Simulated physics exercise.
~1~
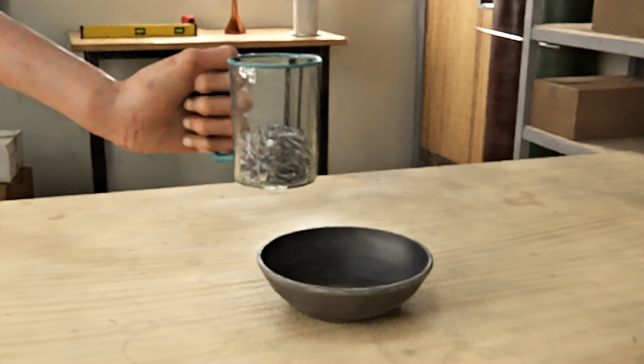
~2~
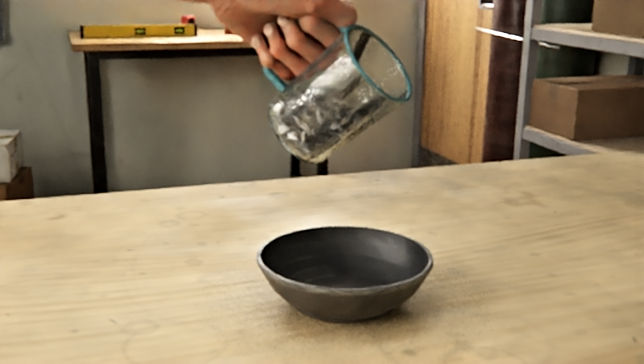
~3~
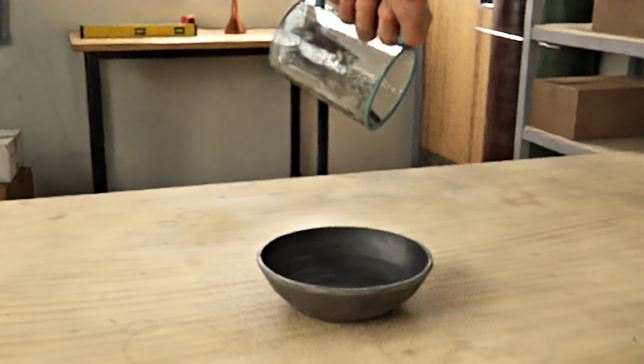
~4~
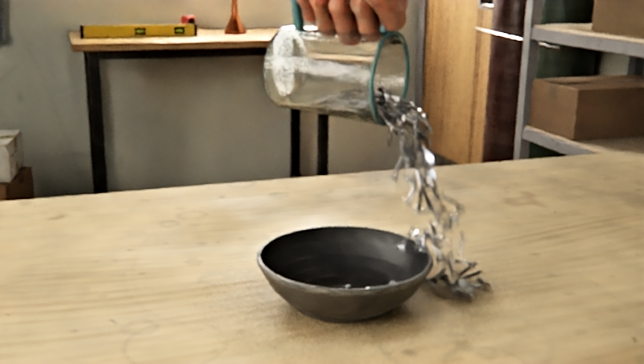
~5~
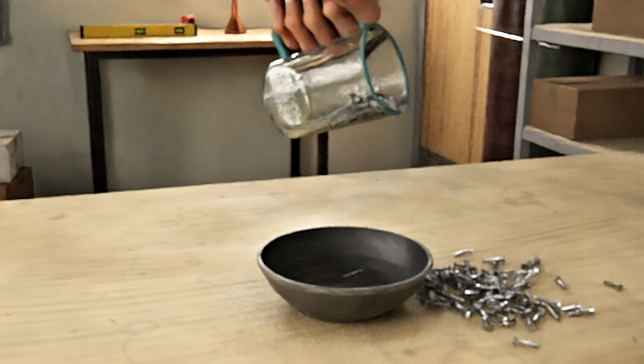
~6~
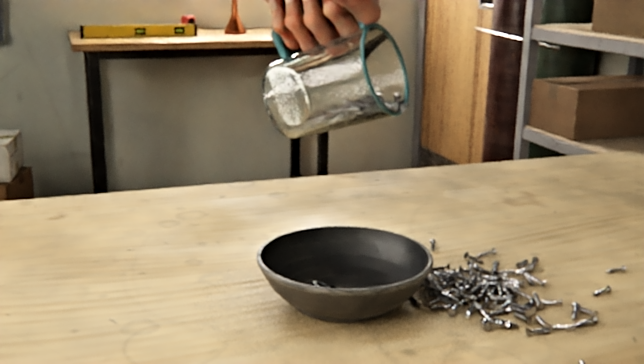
Hand tilting a glass cup of steel screws above a dark bowl, spilling many onto the wooden table to its right.
